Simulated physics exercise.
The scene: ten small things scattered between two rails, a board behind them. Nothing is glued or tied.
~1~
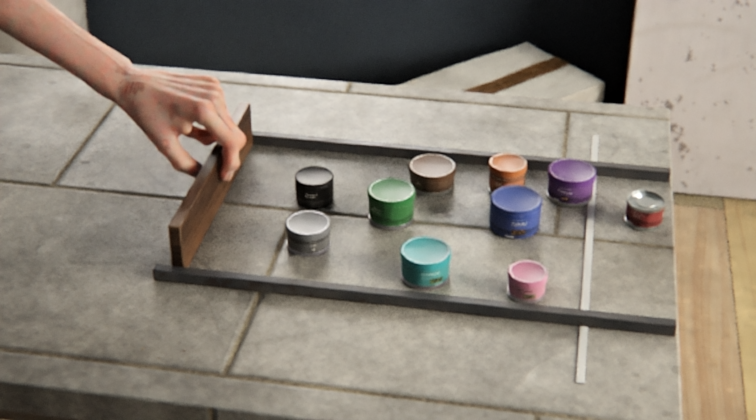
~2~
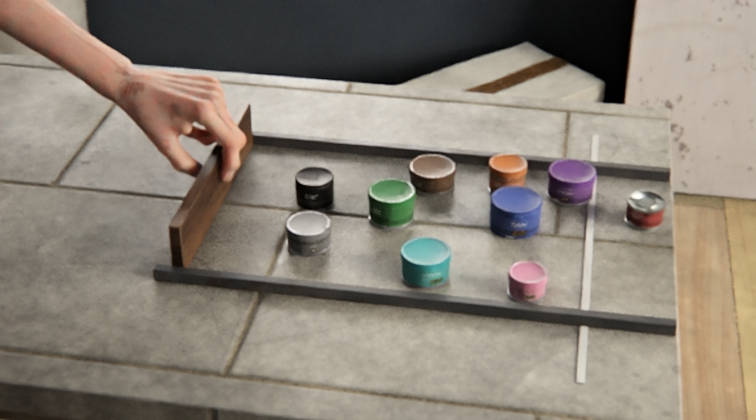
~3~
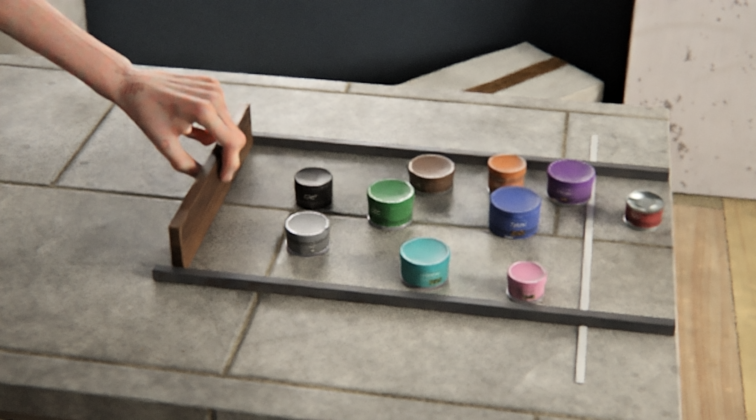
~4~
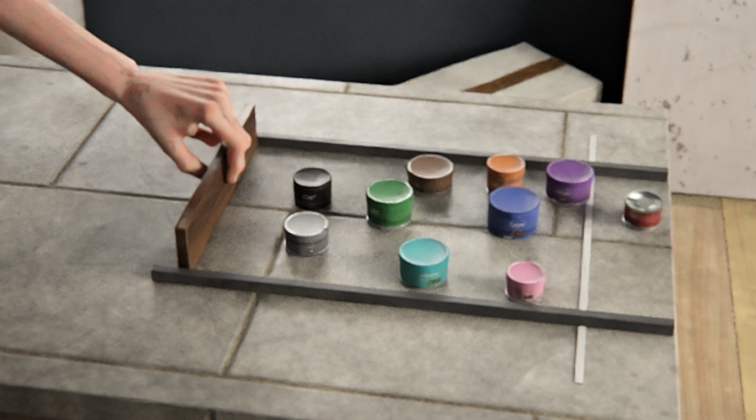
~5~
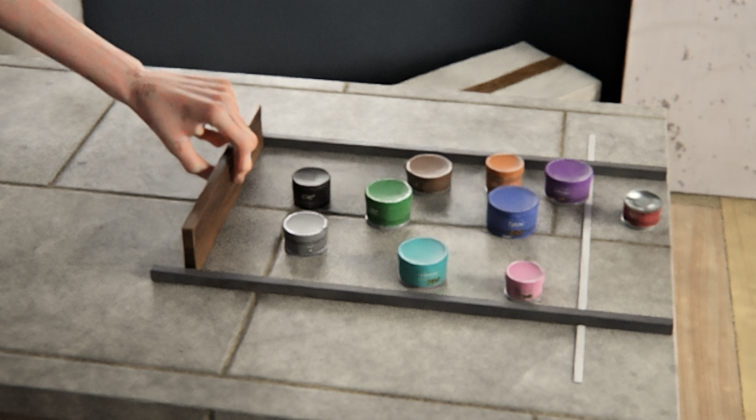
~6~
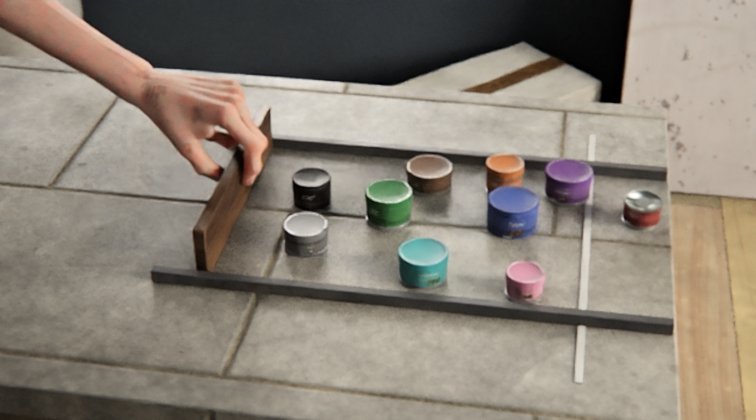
We see ten small colored containers scattered between two dark rails on a grey tiled surface, crossed by a pale strip, while a hand holding a wooden board at the left slides it slightly rightward and the containers stay practically still.
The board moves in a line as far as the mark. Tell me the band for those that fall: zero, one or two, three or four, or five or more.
Here the number that fall off is one or two.
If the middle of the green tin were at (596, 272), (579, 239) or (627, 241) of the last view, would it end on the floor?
The green tin holds on; is kept; stays on.
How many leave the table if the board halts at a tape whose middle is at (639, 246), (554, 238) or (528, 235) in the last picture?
The counts: 5, 0 and 0.
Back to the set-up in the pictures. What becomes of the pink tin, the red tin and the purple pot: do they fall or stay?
The pink tin survives; the red tin falls; the purple pot comes down.
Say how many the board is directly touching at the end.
The number is 5.
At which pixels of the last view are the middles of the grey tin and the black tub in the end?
First (608, 263), then (608, 211).
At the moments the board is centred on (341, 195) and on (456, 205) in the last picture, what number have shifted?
At the one place 3, at the other 8.
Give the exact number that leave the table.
The count is 2.
Early on, none off yet; red tin at rest near (642, 210); purple pot at rest near (568, 183); pink tin at rest near (525, 282).
A while later, none off yet; red tin at rest near (644, 211); purple pot travelled about its own width near (638, 186); pink tin travelled about its own width near (585, 287).
Finally, the number that fall off is one or two; lost, purple pot and red tin.
